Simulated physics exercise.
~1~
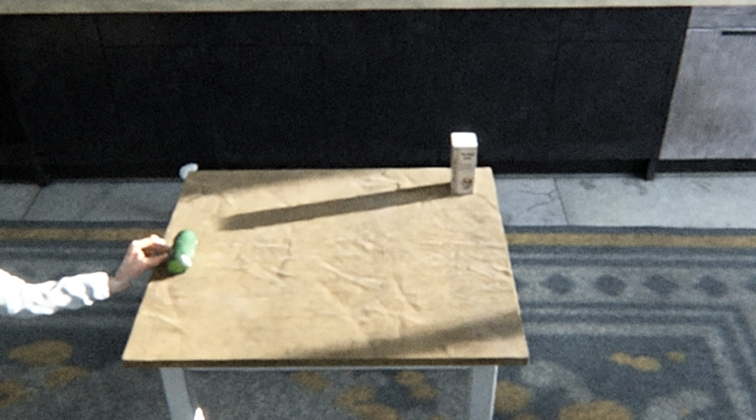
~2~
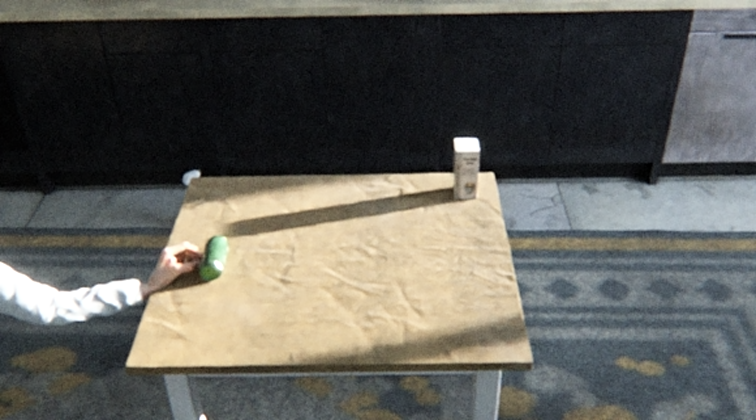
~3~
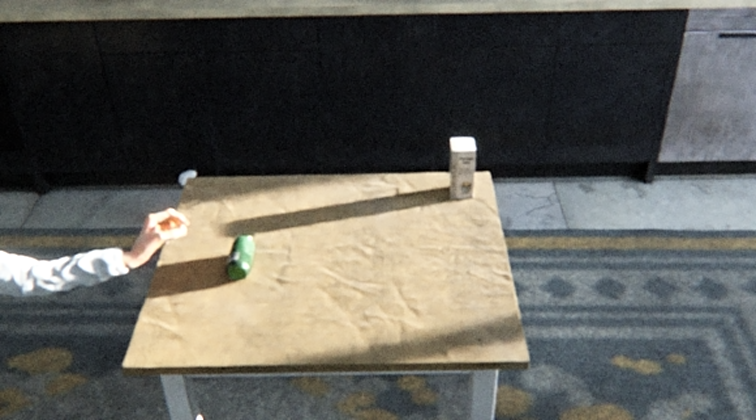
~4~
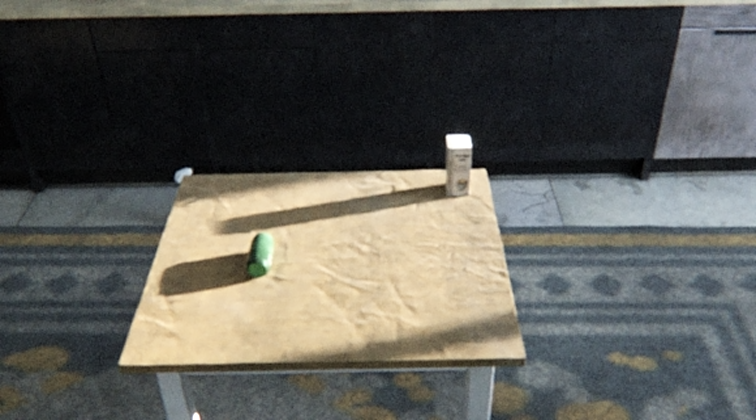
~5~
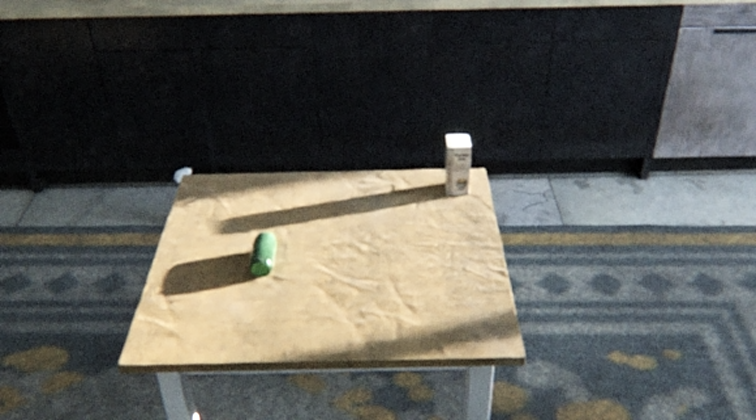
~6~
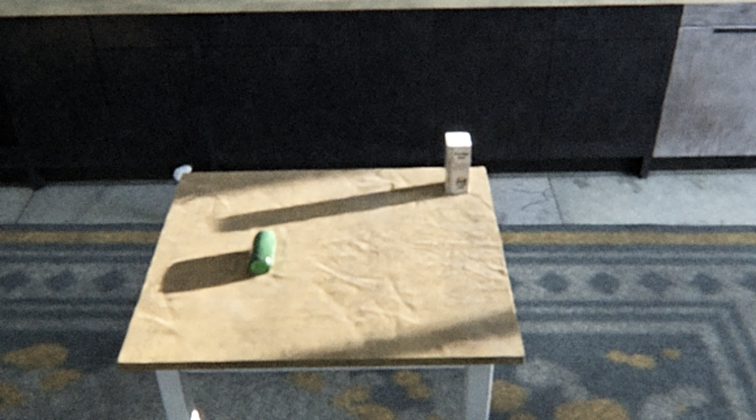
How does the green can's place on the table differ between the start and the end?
At the start the green can is near the left edge of the table beside the hand, and by the end it lies farther to the right, still on the left half of the table.
